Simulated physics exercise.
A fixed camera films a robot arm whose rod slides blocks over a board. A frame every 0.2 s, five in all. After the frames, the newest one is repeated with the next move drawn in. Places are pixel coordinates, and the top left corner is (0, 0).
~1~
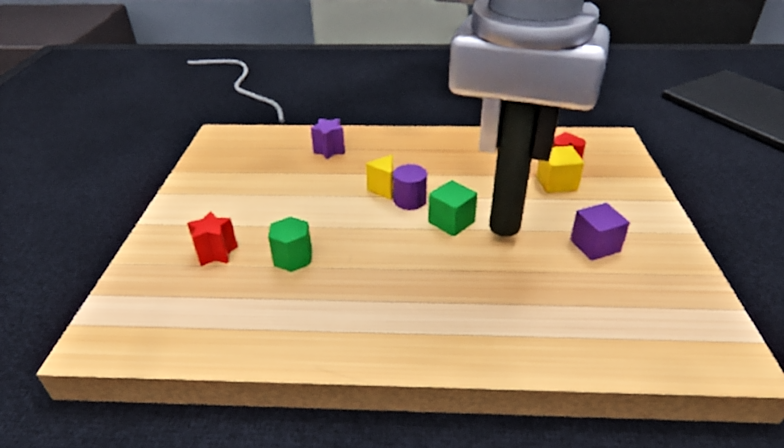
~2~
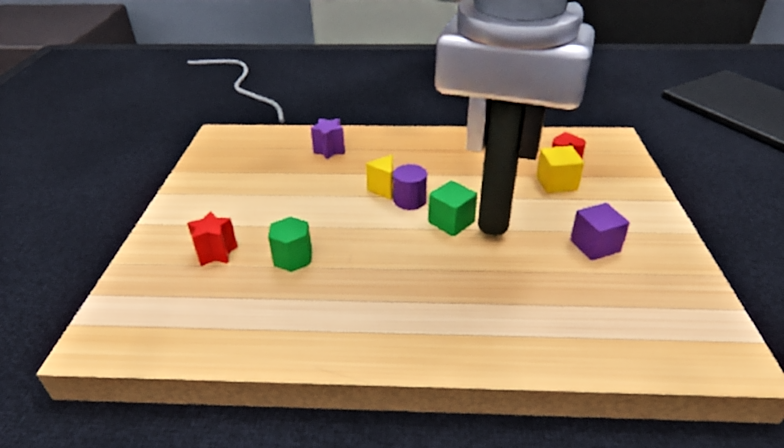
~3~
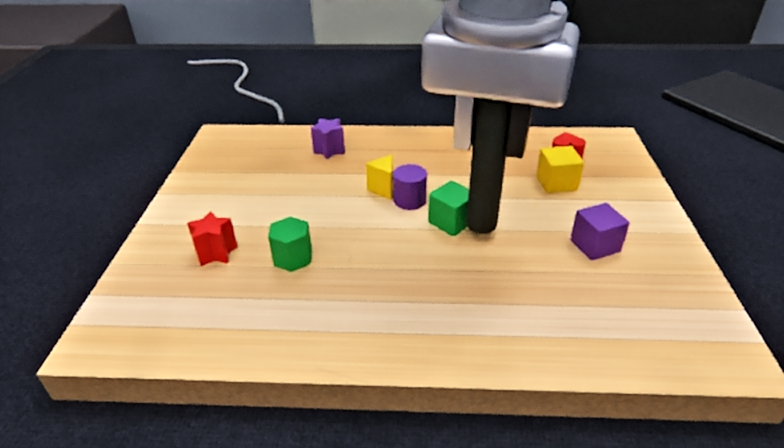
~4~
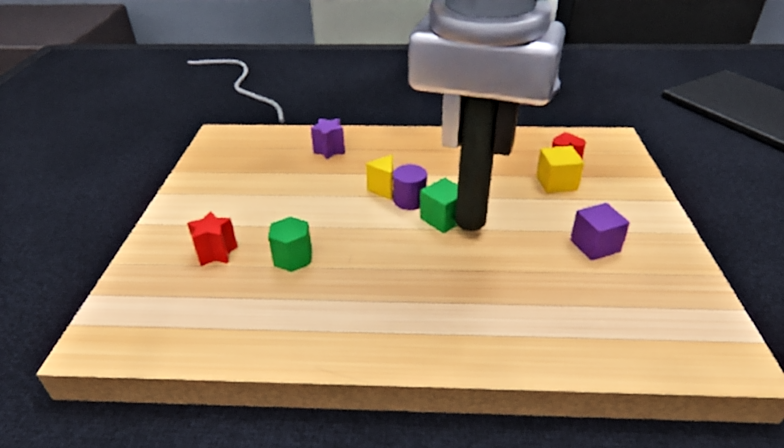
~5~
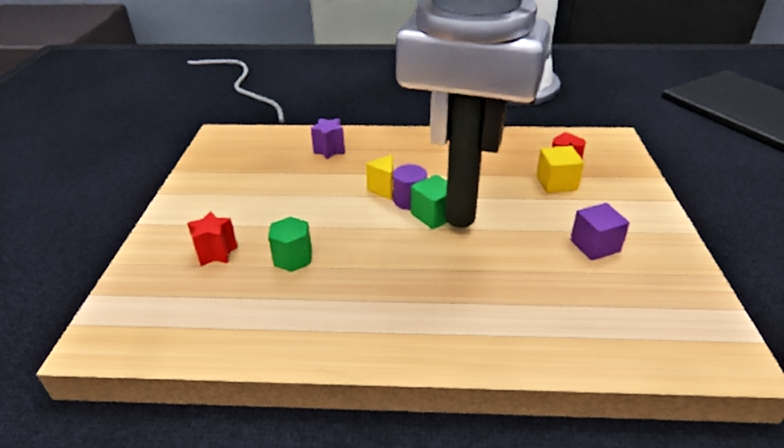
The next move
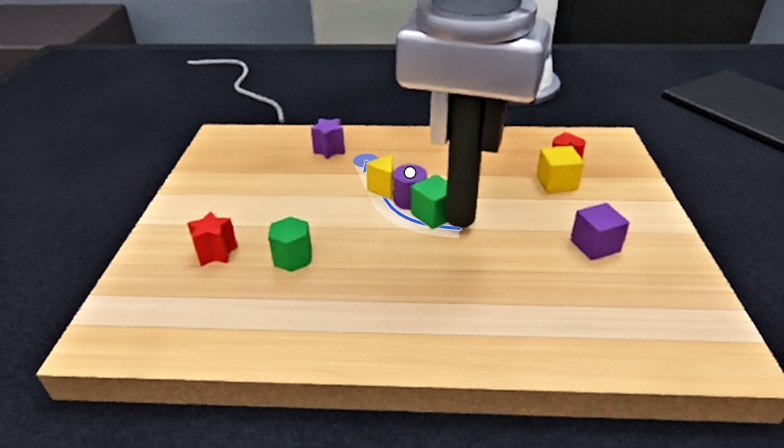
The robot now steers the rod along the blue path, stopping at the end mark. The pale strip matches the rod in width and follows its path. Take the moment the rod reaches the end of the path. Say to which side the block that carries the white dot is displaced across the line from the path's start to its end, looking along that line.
Right-hand side.
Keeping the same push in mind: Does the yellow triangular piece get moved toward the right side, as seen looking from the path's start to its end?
My answer is no.
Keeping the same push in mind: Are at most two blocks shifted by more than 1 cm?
Going by the path, no.
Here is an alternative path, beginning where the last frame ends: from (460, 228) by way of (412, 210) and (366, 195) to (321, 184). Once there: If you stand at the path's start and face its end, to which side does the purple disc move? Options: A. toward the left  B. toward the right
My pick is B.
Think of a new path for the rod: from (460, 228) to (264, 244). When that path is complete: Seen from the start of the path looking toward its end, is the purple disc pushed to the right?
Yes, that is how it ends up.
Path on the board, from (460, 228) by way of (404, 216) and (379, 188) to (366, 160); the dot is on the purple disc.
On the path given first. One third of the way, rod (404, 208); yellow triangular piece (364, 155); purple disc (390, 153); green square block (396, 170), turned 35° clockwise.
Two thirds of the way, rod (379, 179); yellow triangular piece (356, 153); purple disc (389, 130); green square block (384, 145), turned 45° clockwise.
At the end, rod (365, 152); purple star in place; yellow triangular piece (348, 151), turned 15° anticlockwise; purple disc (401, 112); green square block (383, 123), turned 85° clockwise.
